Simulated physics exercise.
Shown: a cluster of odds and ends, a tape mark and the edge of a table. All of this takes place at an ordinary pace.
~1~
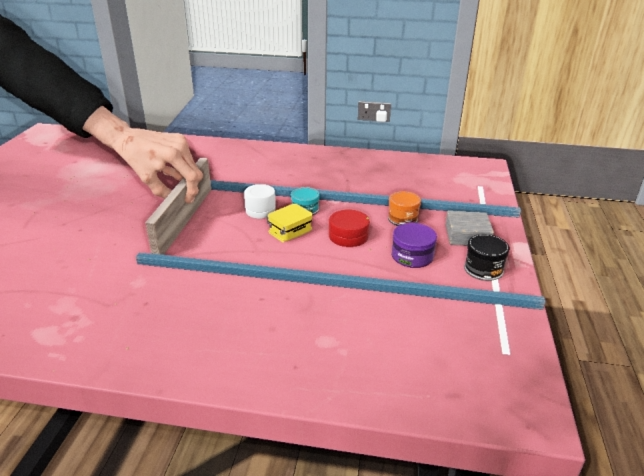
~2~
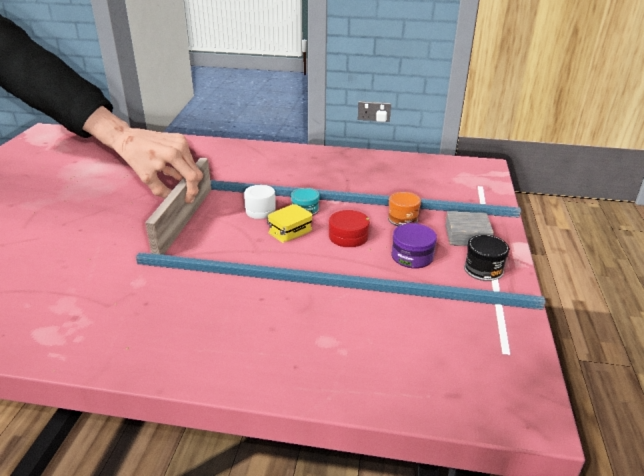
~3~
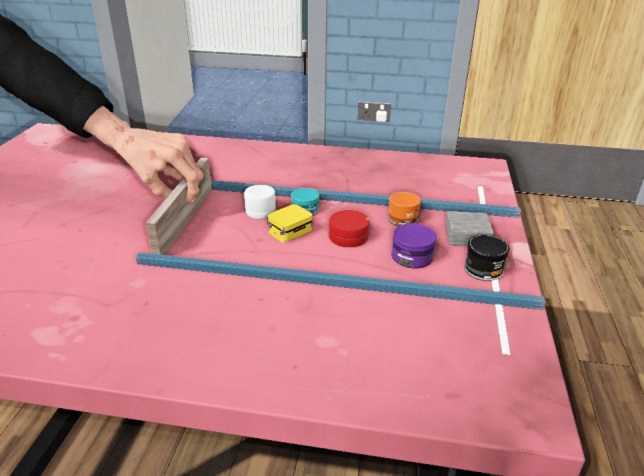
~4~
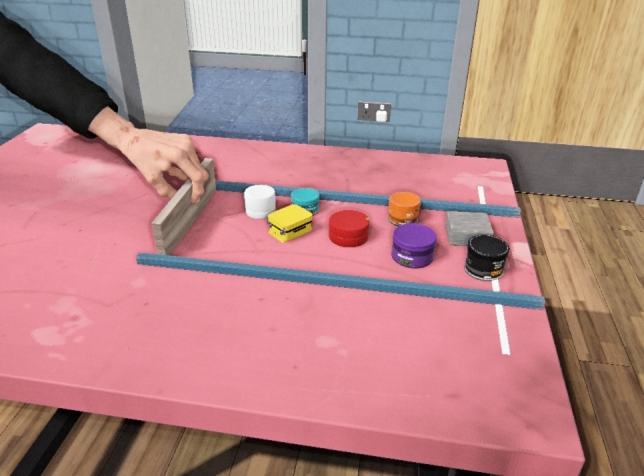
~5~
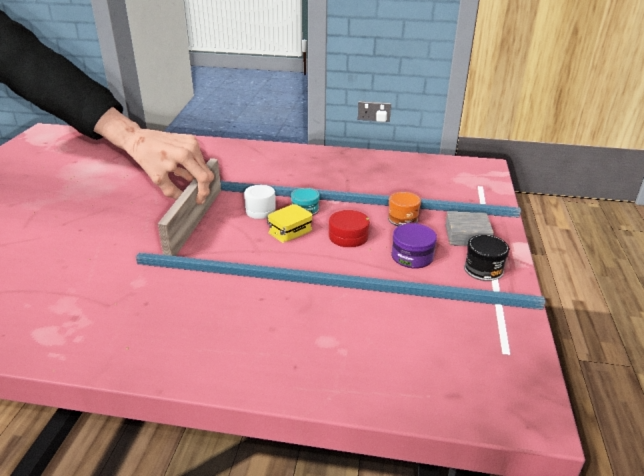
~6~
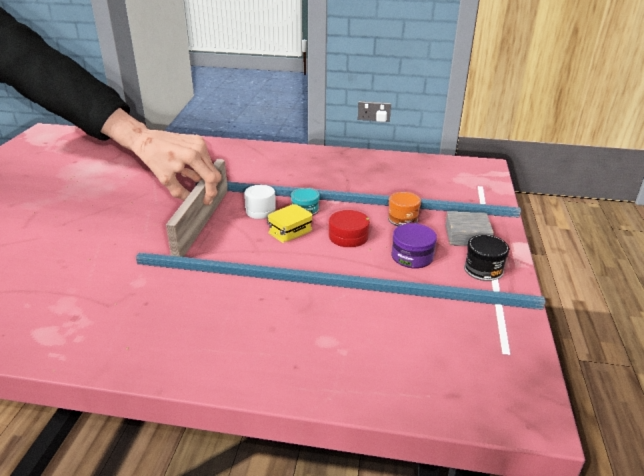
A hand held a grey board upright at the left of a pink table, then slid it slightly right between two blue rails, while the colourful tubs, yellow case and grey block stayed still.
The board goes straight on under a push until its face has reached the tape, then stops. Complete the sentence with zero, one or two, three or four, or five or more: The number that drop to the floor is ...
The number that drop to the floor is three or four.
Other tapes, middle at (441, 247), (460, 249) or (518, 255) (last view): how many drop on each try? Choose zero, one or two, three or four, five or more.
No fall at all; one to two; more than four.
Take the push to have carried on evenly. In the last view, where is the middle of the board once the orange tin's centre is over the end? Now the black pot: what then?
With the orange tin it sits around (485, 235), with the black pot around (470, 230).
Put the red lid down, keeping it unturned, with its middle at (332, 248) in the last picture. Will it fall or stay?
Observed: The red lid stays in place.
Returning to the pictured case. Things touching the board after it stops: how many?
My count gives 4.
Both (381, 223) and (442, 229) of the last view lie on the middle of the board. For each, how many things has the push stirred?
I get 7 at the one place and 8 at the other.
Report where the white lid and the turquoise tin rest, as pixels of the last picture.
They come to rest around (506, 229) and (501, 216).
Soon after, none off yet; black pot at rest near (486, 258); grey block at rest near (469, 229); purple tub moving near (418, 247).
At rest, the number that fall off is three or four; fallen, red lid, orange tin, grey block and black pot.
